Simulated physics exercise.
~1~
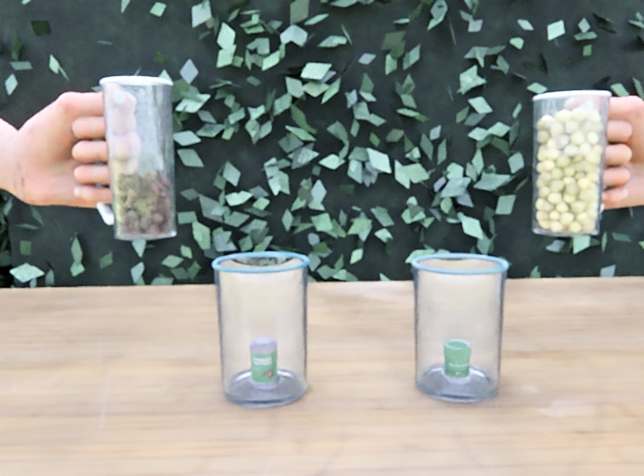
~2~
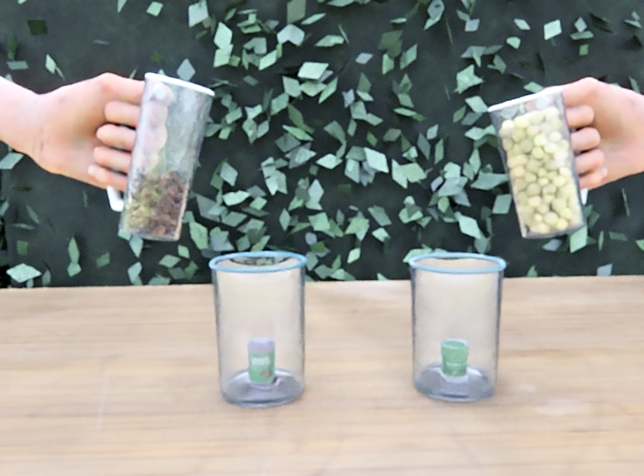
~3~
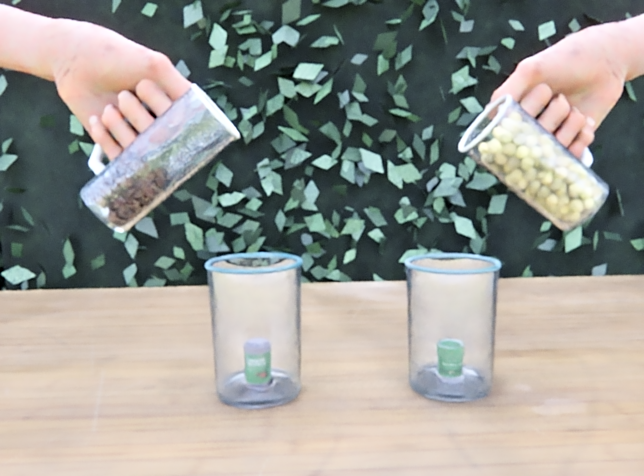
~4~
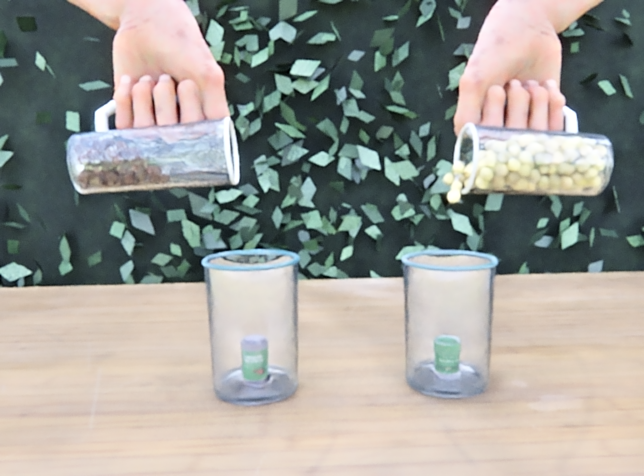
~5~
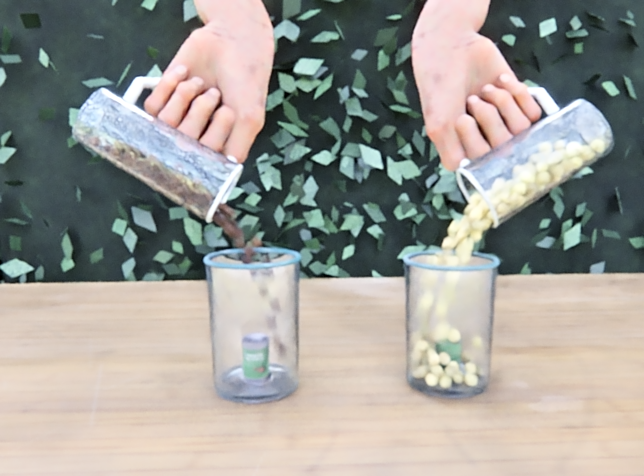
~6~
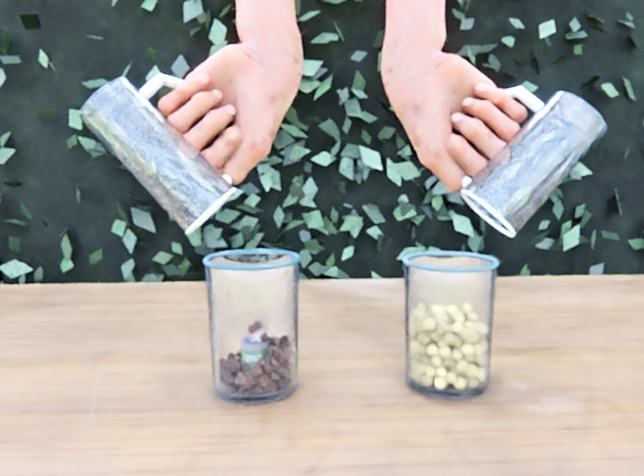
In the video, two hands tip clear cups over two clear containers, each holding a small green object; pale round pieces start falling on the right, then dark bits pour on the left, until the right object is covered while the left one still shows above its smaller pile.
